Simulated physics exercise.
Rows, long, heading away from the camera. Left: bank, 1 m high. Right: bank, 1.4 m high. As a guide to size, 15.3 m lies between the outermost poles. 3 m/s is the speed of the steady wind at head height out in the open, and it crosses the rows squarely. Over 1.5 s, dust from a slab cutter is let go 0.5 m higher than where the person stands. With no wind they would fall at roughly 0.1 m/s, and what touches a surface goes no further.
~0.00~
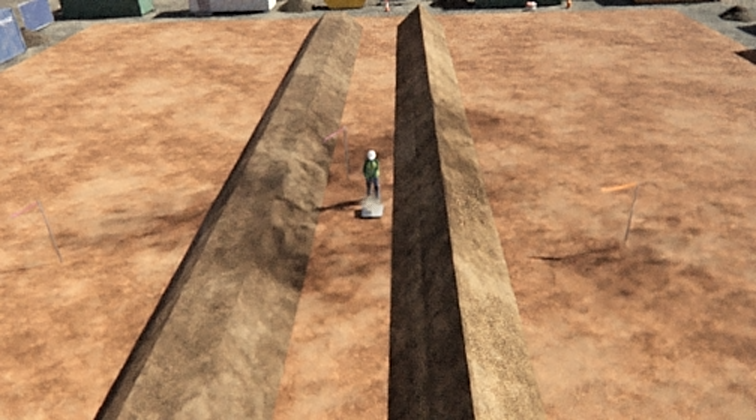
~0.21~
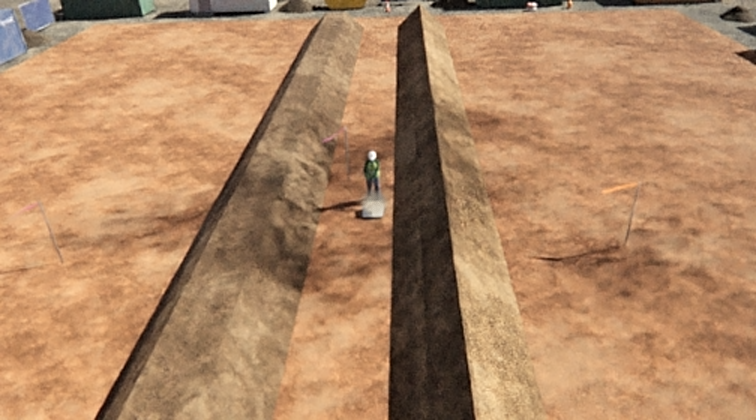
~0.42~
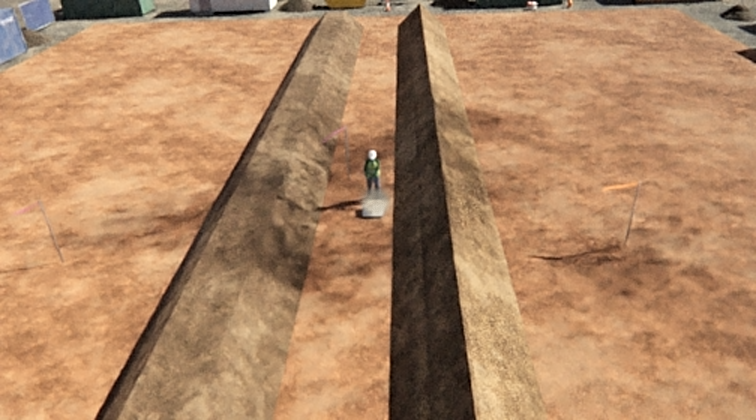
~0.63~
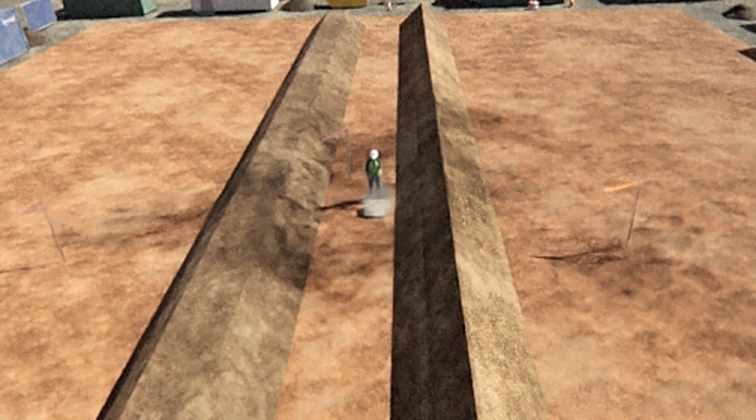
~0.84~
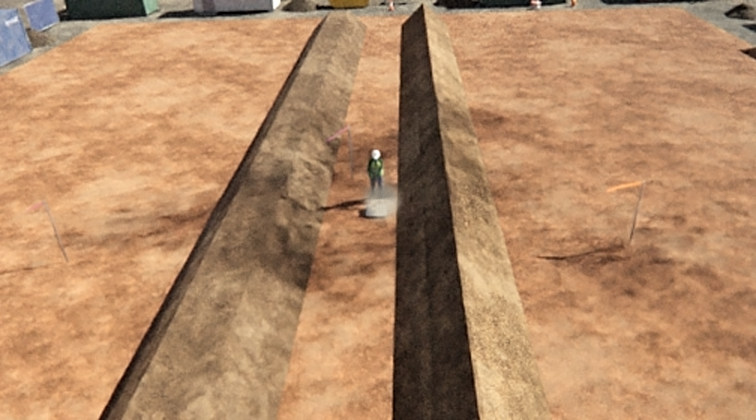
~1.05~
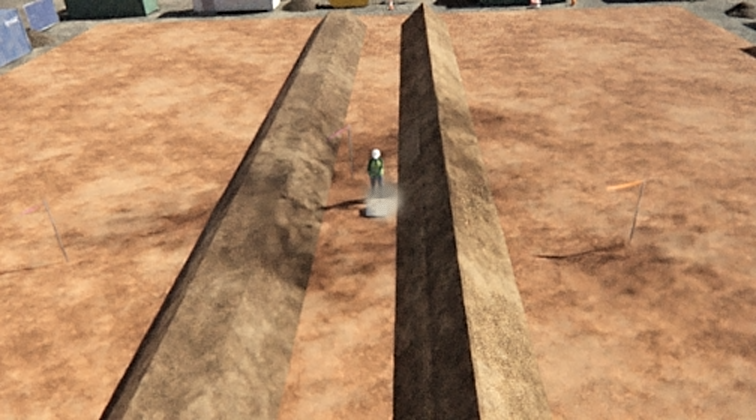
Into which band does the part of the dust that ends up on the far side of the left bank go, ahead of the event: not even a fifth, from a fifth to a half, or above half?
It goes in from a fifth to a half.
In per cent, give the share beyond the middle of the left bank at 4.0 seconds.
Estimate: Around 0 %.
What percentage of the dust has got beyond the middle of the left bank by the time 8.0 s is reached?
Share past the middle - close to 10 in a hundred.
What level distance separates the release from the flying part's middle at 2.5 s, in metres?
That distance is some 0.5 m.
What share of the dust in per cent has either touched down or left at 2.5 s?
3 per cent.
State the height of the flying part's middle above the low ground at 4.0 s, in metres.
Somewhere near 1.0 metres, I'd say.
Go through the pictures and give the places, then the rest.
In the first picture, the left ribbon ends at (12, 216), leaning 65 degrees to the left, the dust in the air spans x = 365 to 375 around y = 205 and it comes from (372, 208).
In the second picture, the right ribbon ends at (602, 192), leaning 75 degrees to the left and the dust in the air spans x = 370 to 380 around y = 205.
In the third picture, the dust in the air spans x = 370 to 380 around y = 200 and the top of the left bank crosses (258, 189).
In the fourth picture, the dust in the air spans x = 370 to 385 around y = 200.
In the fifth picture, the right ribbon ends at (607, 191), leaning 75 degrees to the left and the dust in the air spans x = 370 to 390 around y = 200.
In the sixth picture, the dust in the air spans x = 370 to 395 around y = 200 and the top of the left bank crosses (261, 188).
After 2.5 s, 0 % is beyond the left bank; 3 % has touched down or left; the middle of what still flies is 0.7 m above the low ground, near (392, 196).
After 4.0 s, 0 % is beyond the left bank; 12 % has touched down or left; the middle of what still flies is 0.9 m above the low ground, near (399, 188).
After 8.0 s, 12 % is beyond the left bank; 36 % has touched down or left; the middle of what still flies is 1.3 m above the low ground, near (376, 176).
After 20.0 s, 31 % is beyond the left bank; 75 % has touched down or left; the middle of what still flies is 1.3 m above the low ground, near (43, 186).
After 45.0 s, 35 % is beyond the left bank; 99 % has touched down or left.
